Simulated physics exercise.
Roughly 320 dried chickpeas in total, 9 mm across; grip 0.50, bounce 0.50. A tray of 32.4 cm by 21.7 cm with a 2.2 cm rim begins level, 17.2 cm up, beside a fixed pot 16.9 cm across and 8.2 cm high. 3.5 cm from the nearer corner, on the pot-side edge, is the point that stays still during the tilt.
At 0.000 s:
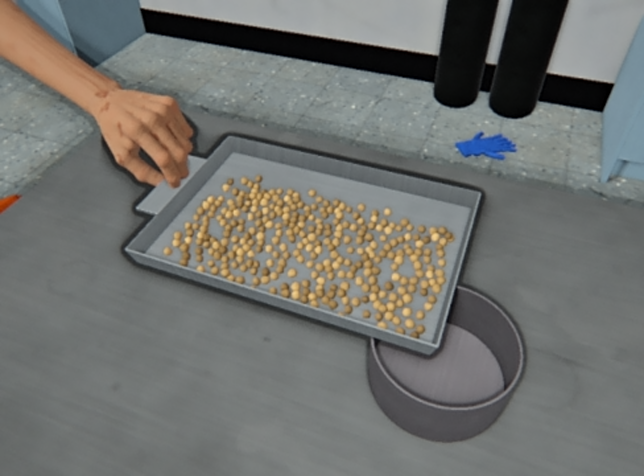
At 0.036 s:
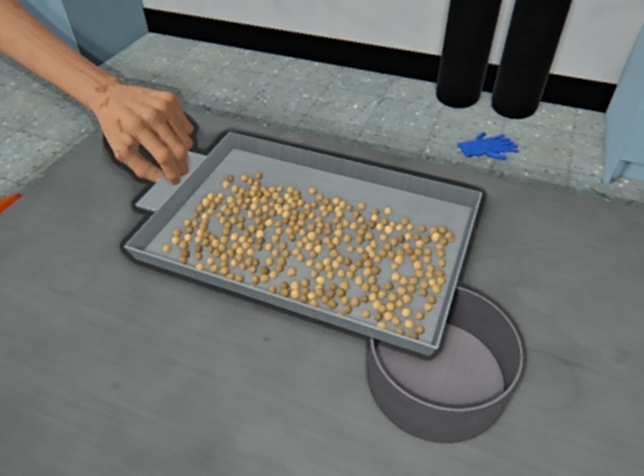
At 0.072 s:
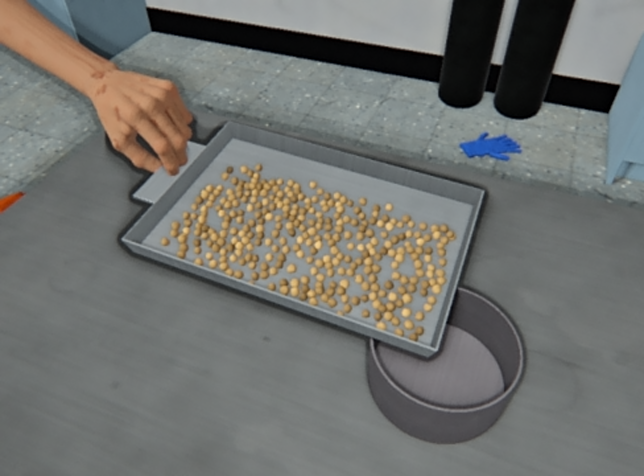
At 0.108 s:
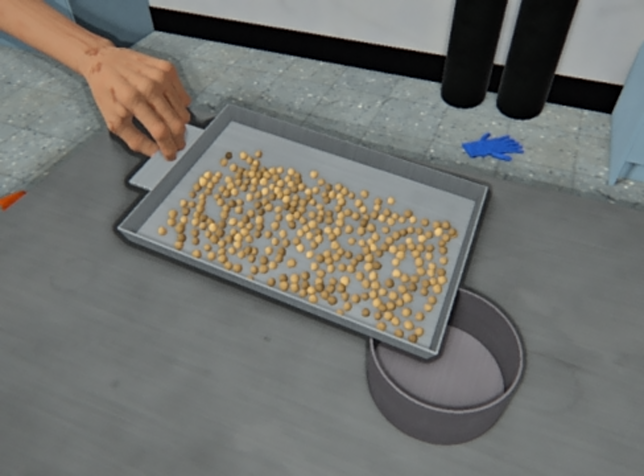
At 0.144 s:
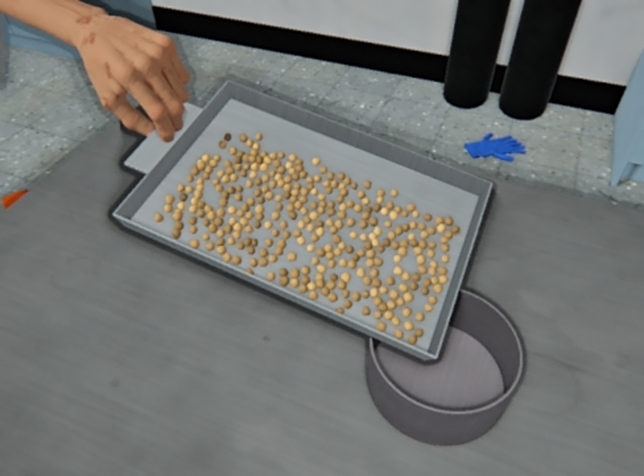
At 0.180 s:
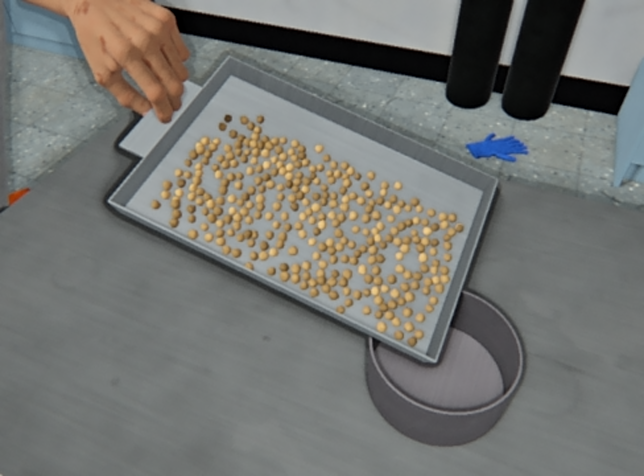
Grey tray of dried chickpeas tilting toward its right front corner above a round pot as a hand raises the left end.
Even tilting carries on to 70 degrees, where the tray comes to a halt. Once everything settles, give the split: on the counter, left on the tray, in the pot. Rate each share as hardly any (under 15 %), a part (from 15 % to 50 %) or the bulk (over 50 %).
Counter: The bulk; tray: A part; pot: Hardly any.
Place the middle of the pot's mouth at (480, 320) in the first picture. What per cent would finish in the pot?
It would come to around 0 percent.
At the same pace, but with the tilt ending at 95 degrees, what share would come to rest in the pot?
That would be around 5 percent.
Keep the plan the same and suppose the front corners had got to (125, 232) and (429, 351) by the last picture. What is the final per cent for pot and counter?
Pot 0 % / counter 5 %.
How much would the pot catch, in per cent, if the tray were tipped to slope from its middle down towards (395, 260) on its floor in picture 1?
Estimate: Near 20 per cent.
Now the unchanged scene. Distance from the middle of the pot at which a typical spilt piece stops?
Some 18 cm, give or take.
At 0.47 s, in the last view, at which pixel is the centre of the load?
Look about (383, 265) in the last view.
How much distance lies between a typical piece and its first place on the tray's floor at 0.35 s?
Roughly 2 cm.
After 0.35 s, tilt 46 degrees; the tray holds 100 %, the pot 0 %.
After 0.47 s, tilt 64 degrees; the tray holds 100 %, the pot 0 %.
After 0.71 s, tilt 70 degrees; the tray holds 50 %, the pot 0 %.
By 1.8 s all is still; counter 70 %, tray 30 %, pot 0 %.
